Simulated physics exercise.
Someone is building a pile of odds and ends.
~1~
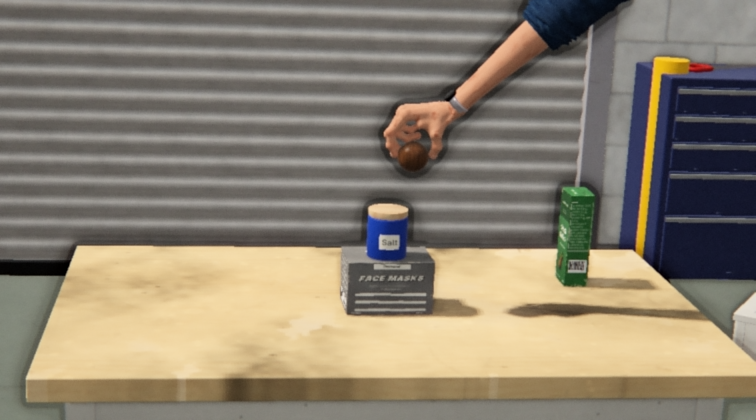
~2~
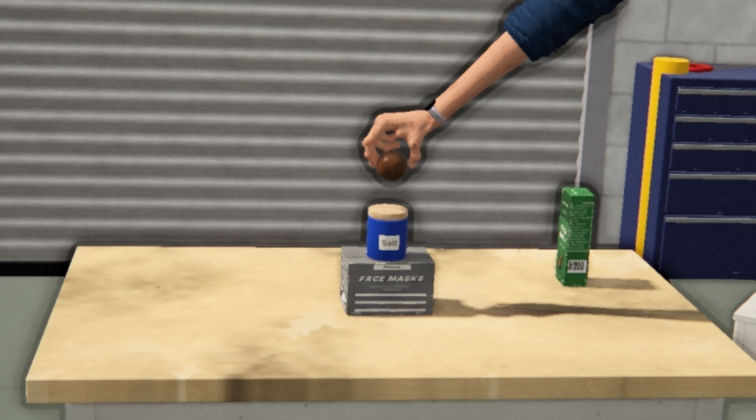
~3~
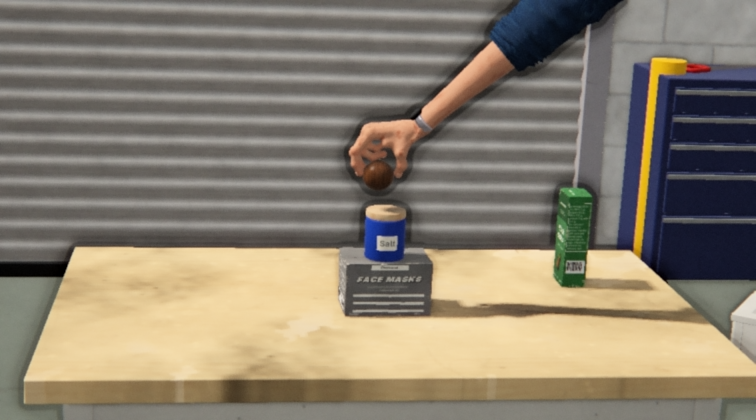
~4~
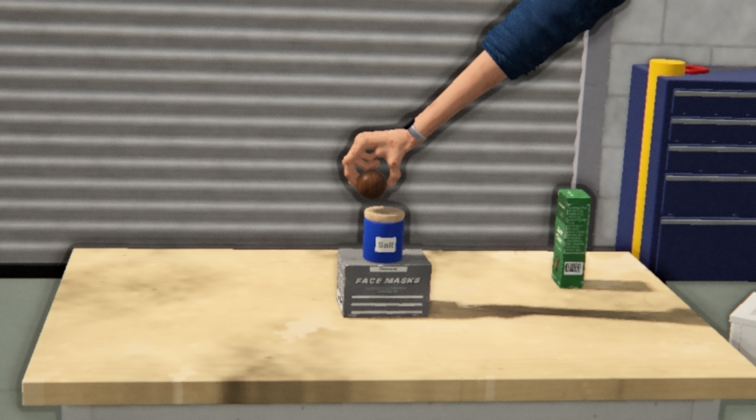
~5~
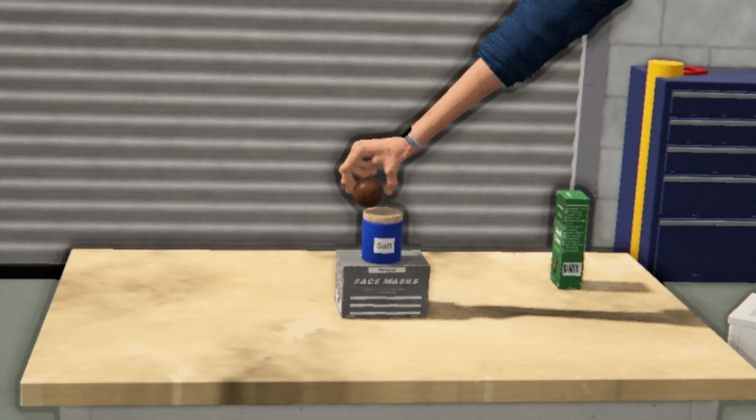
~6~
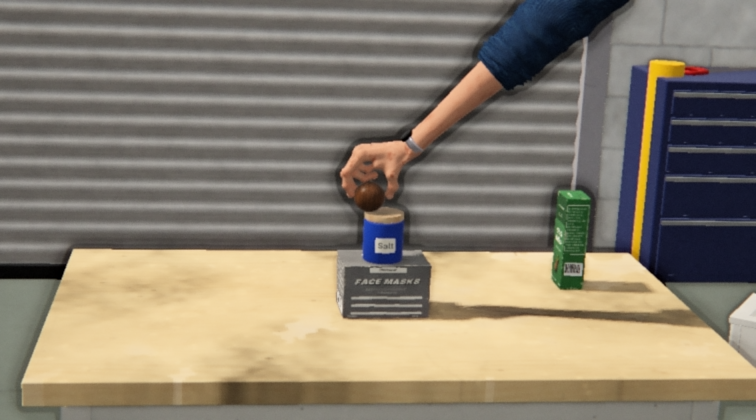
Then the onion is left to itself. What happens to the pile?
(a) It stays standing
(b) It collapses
Option a: It stays standing.
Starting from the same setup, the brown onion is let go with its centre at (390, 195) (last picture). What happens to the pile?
Next, the heap stays put.
Then, 0.60 s later than the last frame, all is still.
Then, 1.50 s later than the last frame, brown onion resting near (370, 197).
When it is over, all 4 as before. End places, in pixels of the last picture, brown onion near (369, 197). The pile keeps its balance.
